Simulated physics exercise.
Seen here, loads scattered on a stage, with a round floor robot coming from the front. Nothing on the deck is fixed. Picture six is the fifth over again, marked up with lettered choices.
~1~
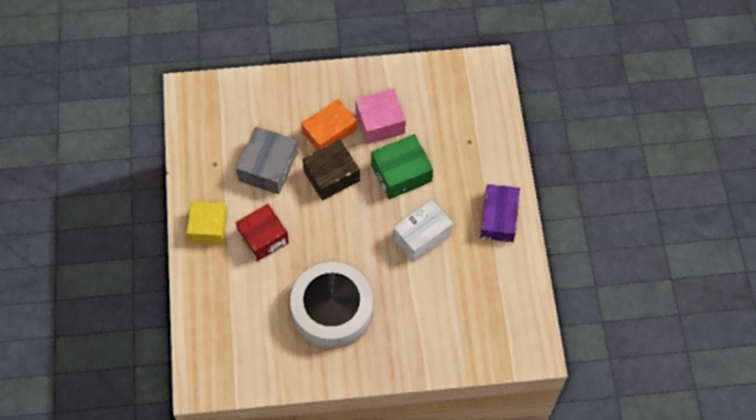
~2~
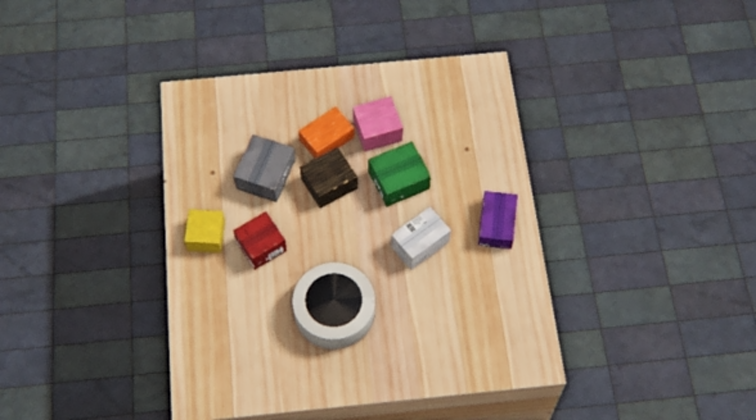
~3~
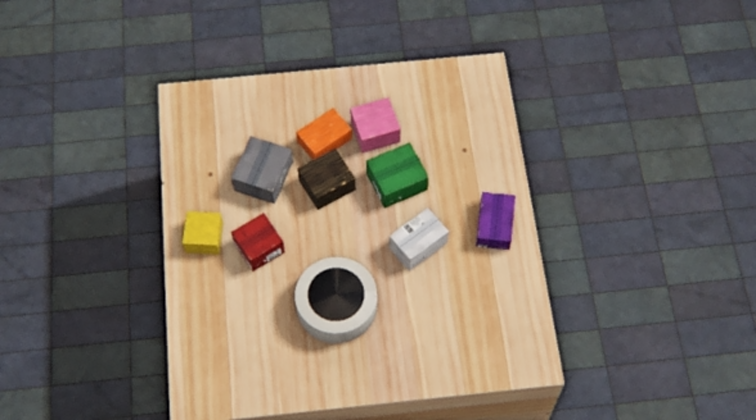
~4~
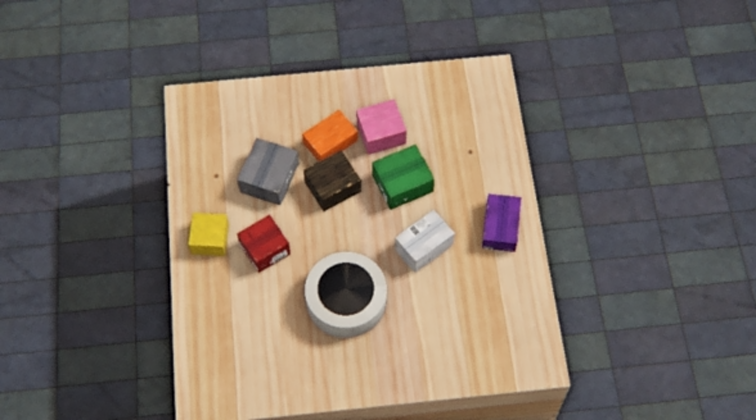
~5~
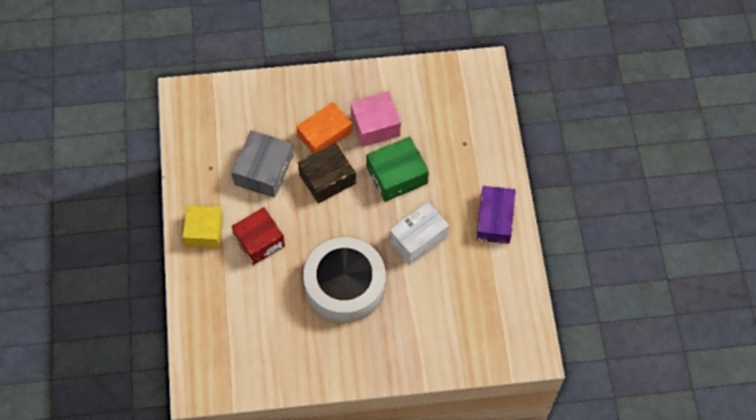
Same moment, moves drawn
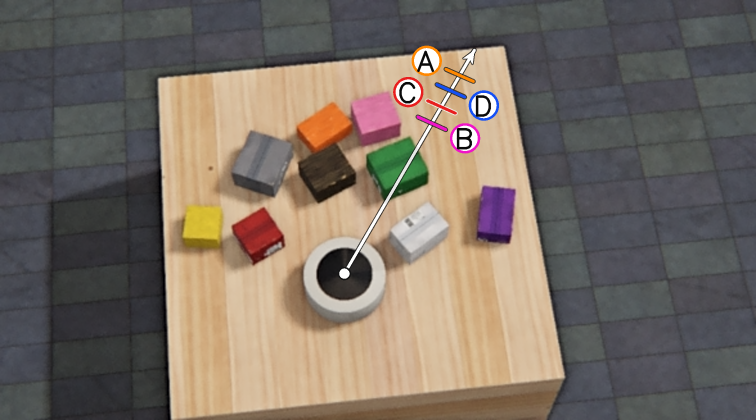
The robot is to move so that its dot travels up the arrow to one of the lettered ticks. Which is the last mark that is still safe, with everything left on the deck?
No farther than D.
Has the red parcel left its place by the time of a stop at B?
By then, no.
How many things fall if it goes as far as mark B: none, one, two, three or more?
The count is none.
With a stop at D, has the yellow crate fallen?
By then, no.
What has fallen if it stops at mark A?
It is the green box.
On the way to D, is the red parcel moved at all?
No.
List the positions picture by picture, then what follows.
Yellow crate (207, 223); grey box (267, 161); orange crate (329, 127), in the first picture.
Robot (334, 306); green box (400, 174), in the second picture.
Robot (336, 300); pink crate (375, 125), in the third picture.
Robot (346, 294); red parcel (264, 244), in the fourth picture.
Robot (345, 280); yellow crate (203, 227); grey box (263, 164); orange crate (325, 130), in the fifth picture.
On the marked copy, A at (460, 75); B at (432, 123); C at (441, 107); D at (451, 91); the arrow from (344, 274) to (474, 50); the white dot at (344, 274).
Following D. Soon after the start, robot (384, 212); white parcel (448, 221); green box (406, 151).
Later, robot (423, 146); purple box (501, 216); green box (437, 94).
In the end, robot (450, 99); green box (454, 48); purple box (501, 216); nothing has fallen.
As for the rest, A drops the green box; B is safe but short; C is safe but short.
